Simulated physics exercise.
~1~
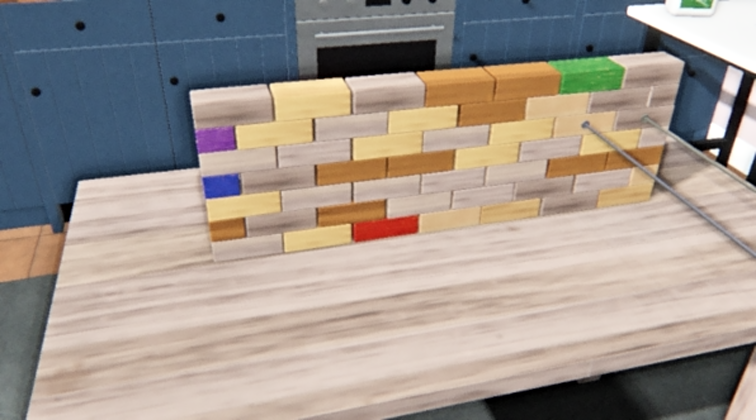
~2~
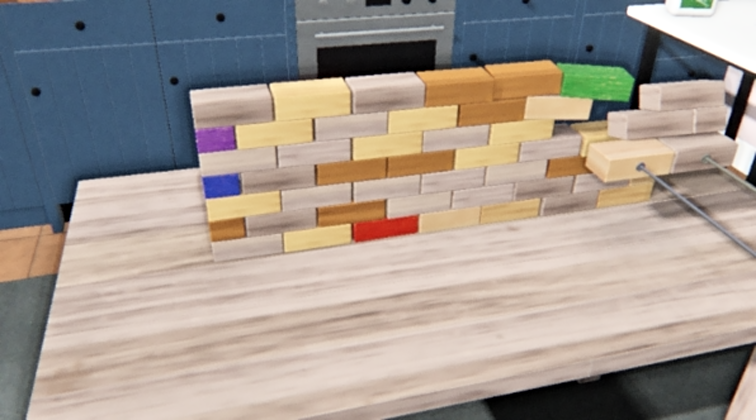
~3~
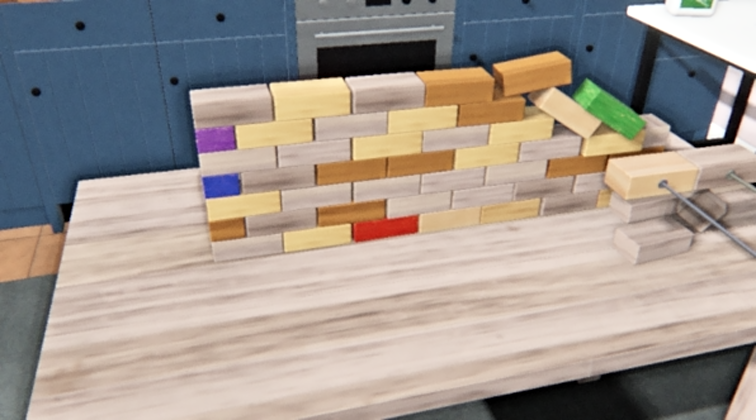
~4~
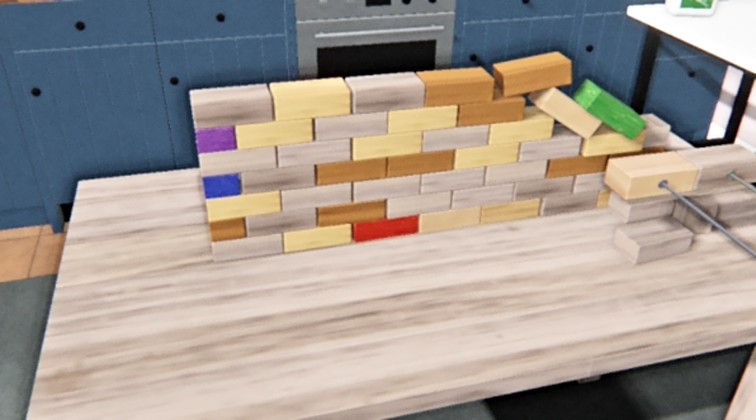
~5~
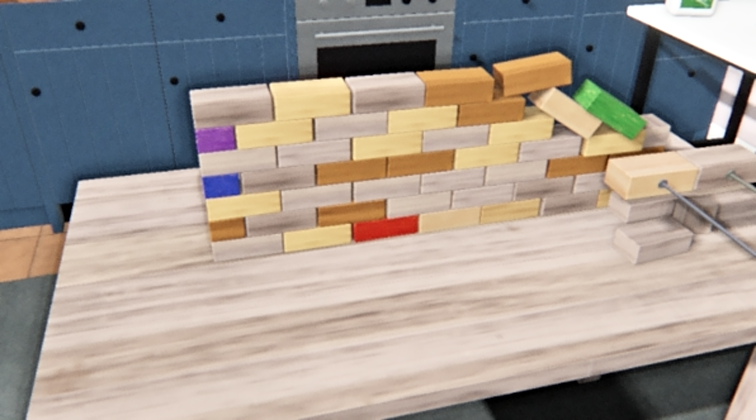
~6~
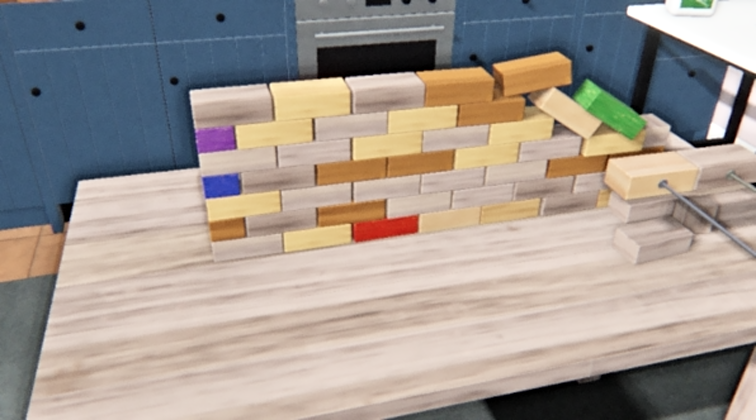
A thin rod pulls two neighbouring blocks out of the right end of a brickwork wall of wooden blocks, and pieces around them tumble; the green block slides down to rest tilted on the broken end, while the rest of the wall stays standing.
